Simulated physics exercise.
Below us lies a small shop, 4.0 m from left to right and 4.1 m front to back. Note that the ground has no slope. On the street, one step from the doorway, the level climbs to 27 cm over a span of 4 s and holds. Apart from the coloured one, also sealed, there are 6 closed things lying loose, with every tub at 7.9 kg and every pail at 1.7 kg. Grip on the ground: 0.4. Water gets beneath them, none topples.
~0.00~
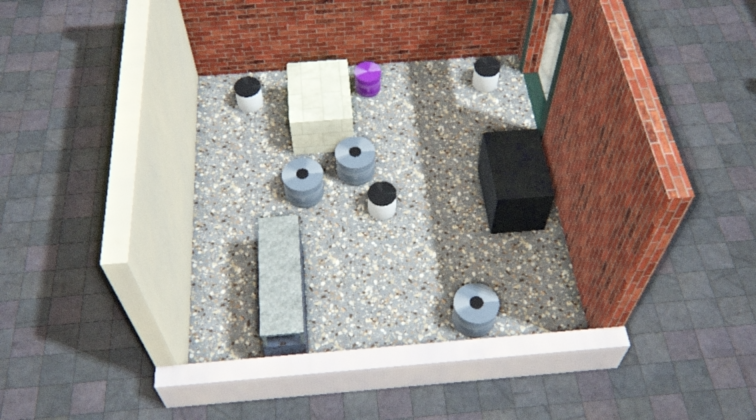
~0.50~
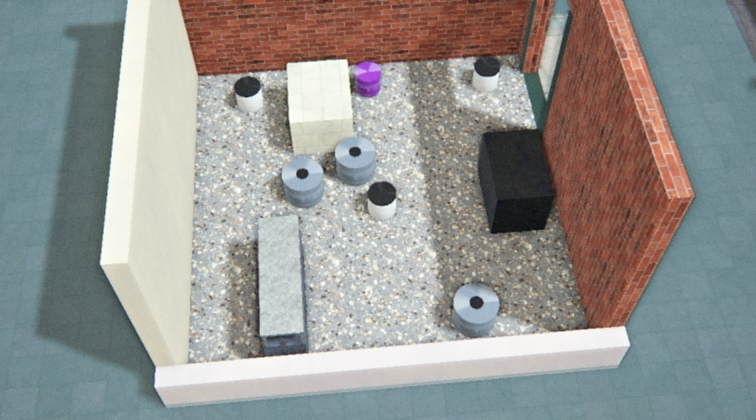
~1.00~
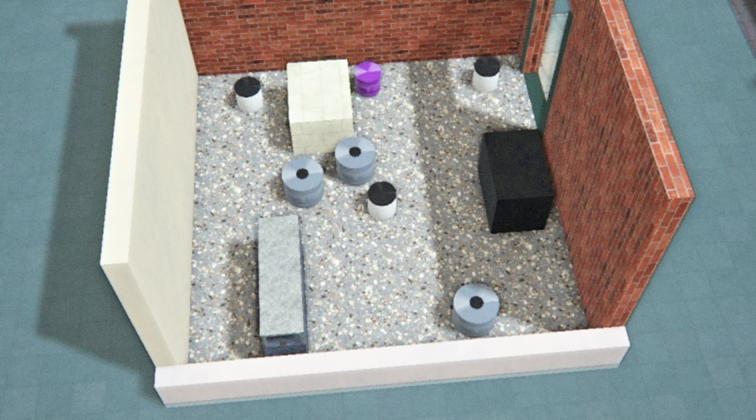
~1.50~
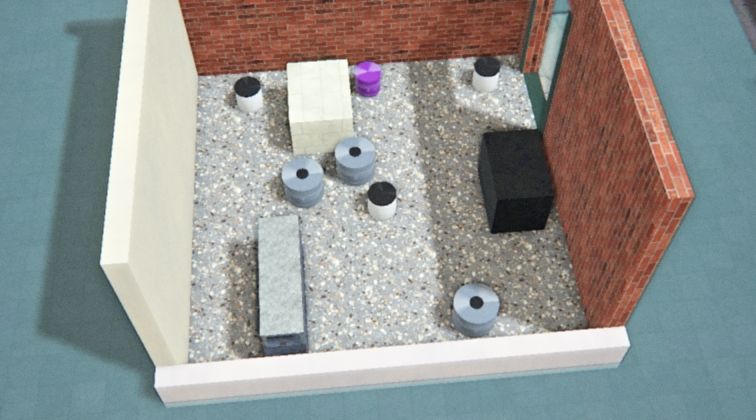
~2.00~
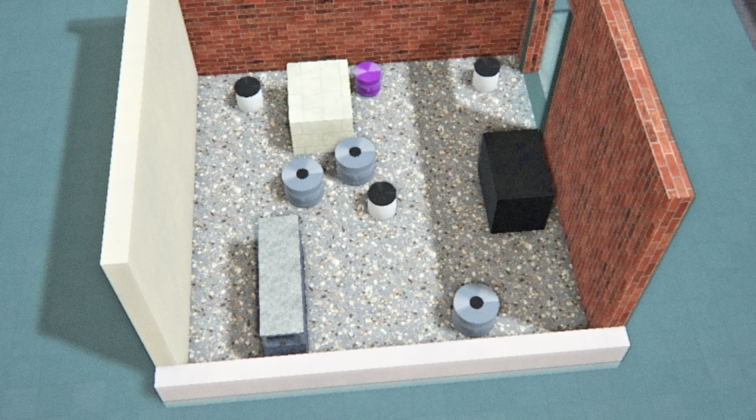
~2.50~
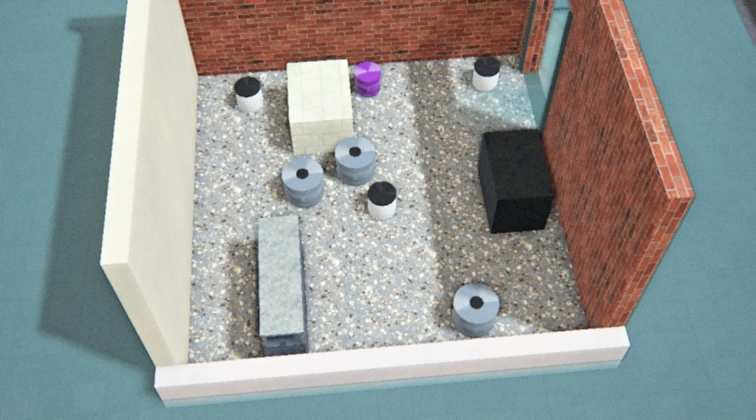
Teal water covers the paving around a small walled room, then spreads in through the doorway.
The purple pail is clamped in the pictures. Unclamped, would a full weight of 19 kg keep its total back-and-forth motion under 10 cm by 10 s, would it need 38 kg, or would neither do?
It would need 38 kg.
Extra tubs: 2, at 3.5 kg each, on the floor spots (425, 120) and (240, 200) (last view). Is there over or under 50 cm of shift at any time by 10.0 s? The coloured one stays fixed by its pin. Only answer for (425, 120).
For that spot the answer is greater than that.
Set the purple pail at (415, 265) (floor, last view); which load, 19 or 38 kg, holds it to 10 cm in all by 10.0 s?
Either load holds.
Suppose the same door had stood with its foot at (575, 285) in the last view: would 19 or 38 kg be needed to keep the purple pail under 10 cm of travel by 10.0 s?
For that position, the smaller mass succeeds.
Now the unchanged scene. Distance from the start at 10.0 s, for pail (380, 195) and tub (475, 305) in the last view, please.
They've ended up 200 cm and 100 cm away, in that order.
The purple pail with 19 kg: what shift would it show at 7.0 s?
I'd put it at about 140 cm.
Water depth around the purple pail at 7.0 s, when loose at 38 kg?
About 16 cm.
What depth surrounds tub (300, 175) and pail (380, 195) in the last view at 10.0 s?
Some 9 cm at the first, some 10 cm at the second.
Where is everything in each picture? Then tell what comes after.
In the first picture, the purple pail at (368, 72), on the bottom; 0.0 m2 under water; 0 of 7 have shifted.
In the second picture, the purple pail at (368, 72) rests on the ground; water covers 0.0 m2; 0 of 7 have shifted.
In the third picture, the purple pail at (368, 72), on the bottom; 0.0 m2 under water; 0 of 7 have shifted.
In the fourth picture, the purple pail at (368, 72) rests on the ground; water covers 0.0 m2; 0 of 7 have shifted.
In the fifth picture, the purple pail at (368, 72), on the bottom; 0.2 m2 under water; 0 of 7 have shifted.
In the sixth picture, the purple pail at (368, 72), on the bottom; 0.8 m2 under water; 0 of 7 have shifted.
After 3.5 s the purple pail would be 0 cm from its start with 19 kg and 0 cm from its start with 38 kg; 2 cm of water round it then.
After 4.5 s the purple pail would be 1 cm from its start with 19 kg and 0 cm from its start with 38 kg; 13 cm of water round it then.
After 7.0 s the purple pail would be 135 cm from its start with 19 kg and 0 cm from its start with 38 kg; 16 cm of water round it then.
After 10.0 s the purple pail would be 175 cm from its start with 19 kg and 0 cm from its start with 38 kg; 17 cm of water round it then.
